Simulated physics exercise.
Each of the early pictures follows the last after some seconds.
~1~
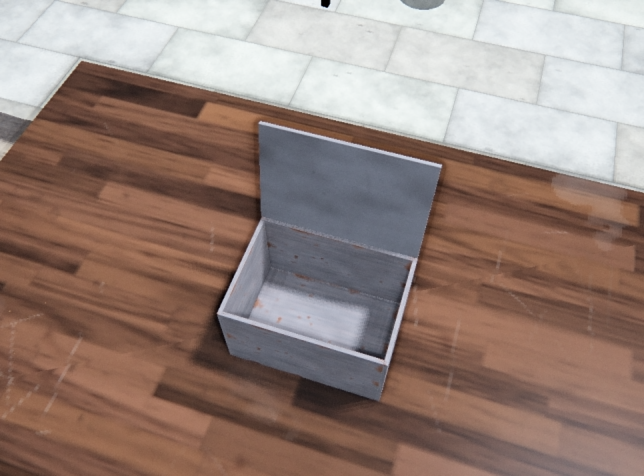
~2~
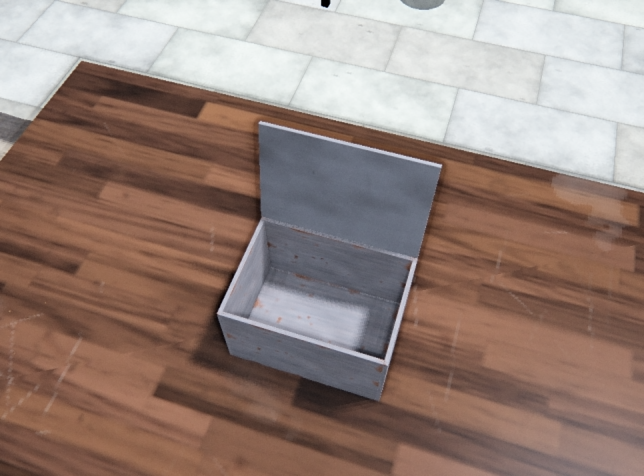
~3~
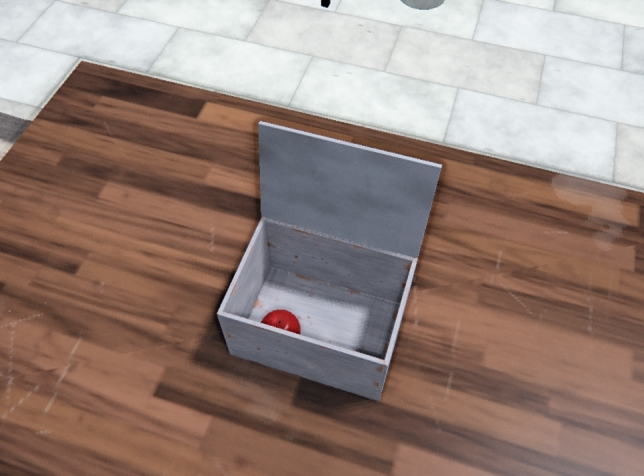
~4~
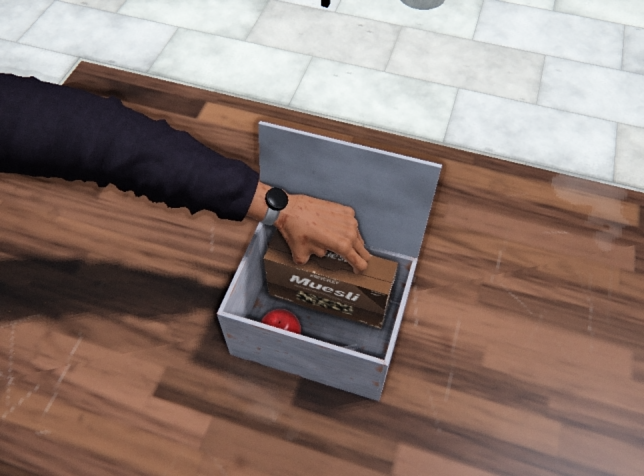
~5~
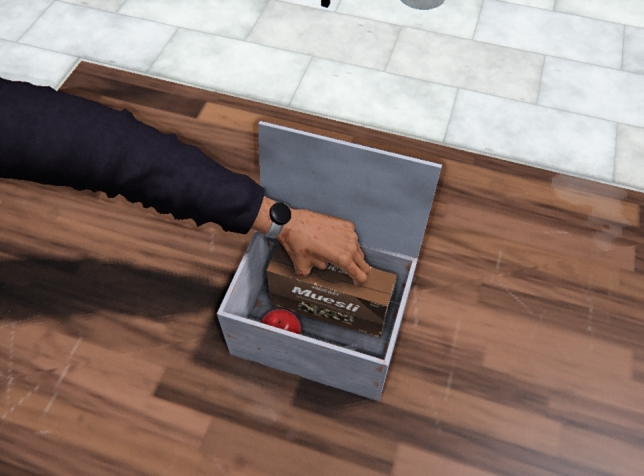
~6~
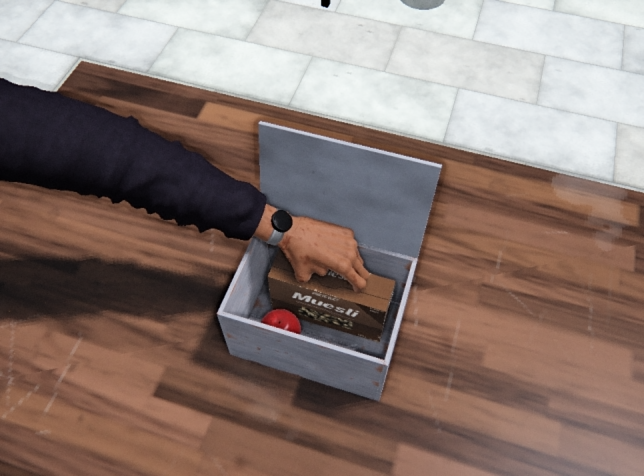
An open gray box sat empty on a wooden surface until a round red object appeared inside, and then a dark-sleeved arm from the left lowered a brown muesli packet in beside it.
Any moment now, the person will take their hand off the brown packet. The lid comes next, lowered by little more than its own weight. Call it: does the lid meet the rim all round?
Yes, the lid sits flat.
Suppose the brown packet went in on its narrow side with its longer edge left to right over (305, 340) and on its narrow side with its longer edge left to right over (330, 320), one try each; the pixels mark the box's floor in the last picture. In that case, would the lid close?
The lid is blocked with the first placement and settles down with the second.
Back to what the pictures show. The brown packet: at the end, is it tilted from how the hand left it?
In the end, it keeps its orientation.
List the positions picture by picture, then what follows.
The last thing is not in view yet, in the first frame.
The last thing is not in view yet, in the second frame.
The last thing is not in view yet, in the third frame.
Still above its spot; brown packet (330, 280), in the fourth frame.
Still above its spot; brown packet (331, 291), in the fifth frame.
Put in, still held; brown packet (331, 296), in the sixth frame.
Then, 1.10 s after the last picture, lid starting down.
Then, 1.60 s after the last picture, lid 57° above the rim.
Then, 1.80 s after the last picture, lid 37° above the rim.
Then, 2.00 s after the last picture, lid 13° above the rim.
At rest, lid shut; both in place. Seen from the same camera at the end, brown packet near (331, 297).
